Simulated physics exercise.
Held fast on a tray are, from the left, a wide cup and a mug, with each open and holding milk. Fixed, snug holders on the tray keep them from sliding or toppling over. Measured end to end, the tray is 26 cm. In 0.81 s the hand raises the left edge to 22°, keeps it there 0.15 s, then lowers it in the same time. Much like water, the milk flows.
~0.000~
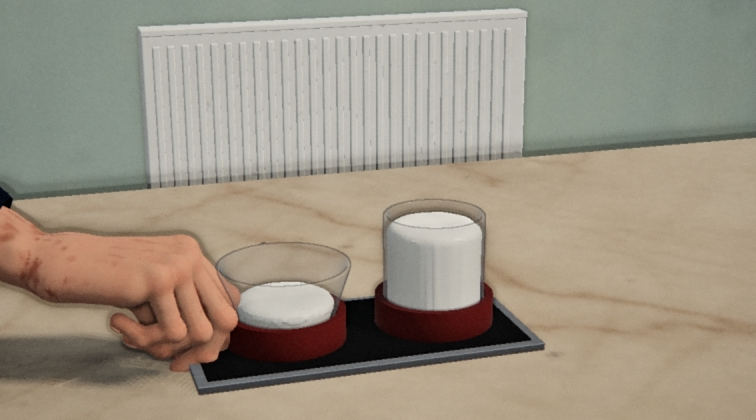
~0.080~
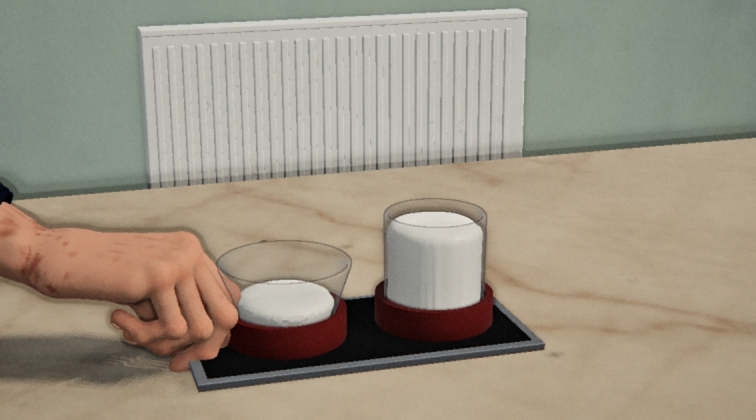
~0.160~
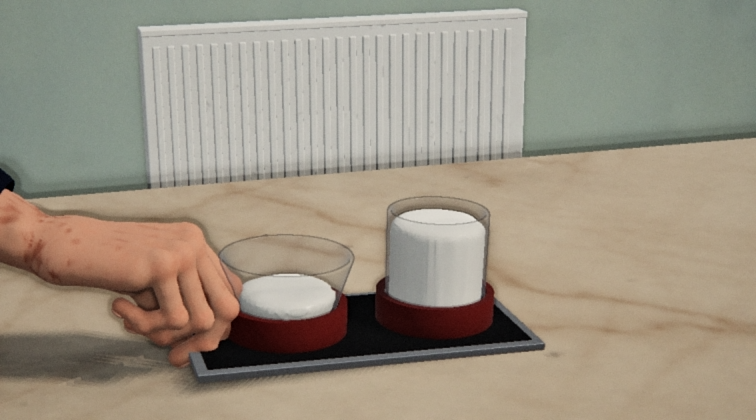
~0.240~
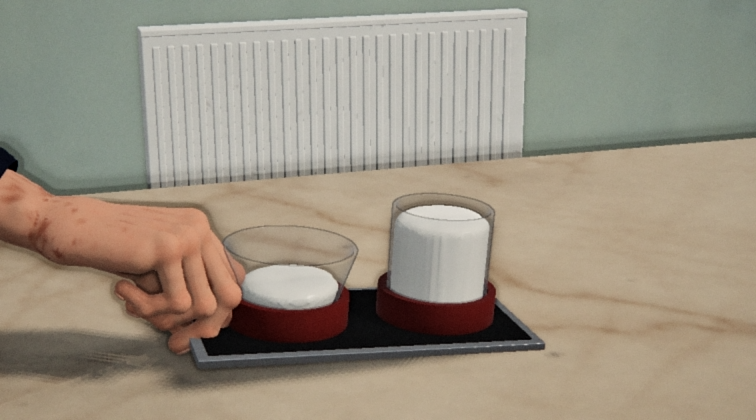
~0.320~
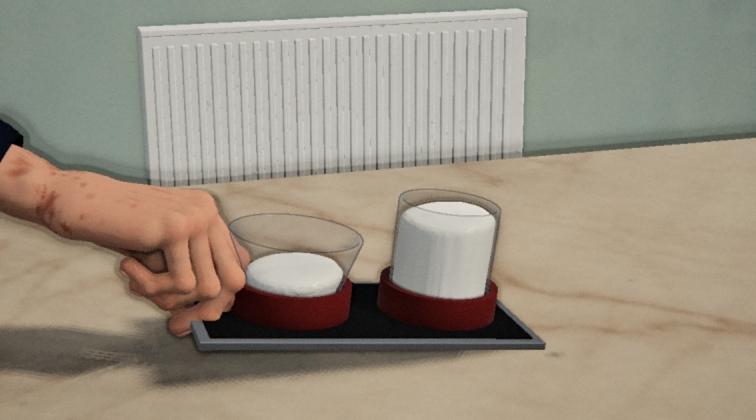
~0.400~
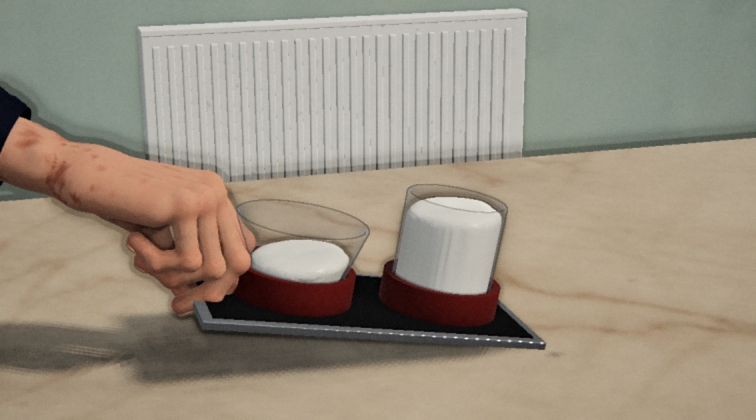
On a marble counter, a hand slowly raises the left edge of a tray holding two cups.
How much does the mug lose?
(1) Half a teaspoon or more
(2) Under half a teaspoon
1, half a teaspoon or more.
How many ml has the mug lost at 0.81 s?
Volume estimate: Near 4 ml.
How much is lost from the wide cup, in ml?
0 ml.
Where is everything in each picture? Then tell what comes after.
In the first picture, it slopes 0°; wide cup, level (233, 301) left, (331, 291) right, rim (347, 260); mug, level (388, 228) left, (475, 219) right, rim (480, 212); the milk in the mug stands 9 mm below the rim.
In the second picture, it slopes 1°; mug, level (389, 226) left, (476, 220) right.
In the third picture, it slopes 2°; mug, level (392, 224) left, (479, 218) right.
In the fourth picture, it slopes 4°; mug, level (396, 220) left, (483, 215) right.
In the fifth picture, it slopes 7°; mug, level (402, 215) left, (489, 211) right.
In the sixth picture, it slopes 11°; wide cup, level (249, 254) left, (346, 251) right; mug, level (408, 210) left, (495, 208) right.
By 0.81 s the slope is 22°; losses from the left are 0, 4 ml.
By 1.21 s the slope is 17°; losses from the left are 0, 10 ml.
By 1.61 s the slope is 2°; losses from the left are 0, 9 ml.
By 2.02 s the slope is 0°; losses from the left are 0, 9 ml.
At rest losses from the left are 0, 9 ml.
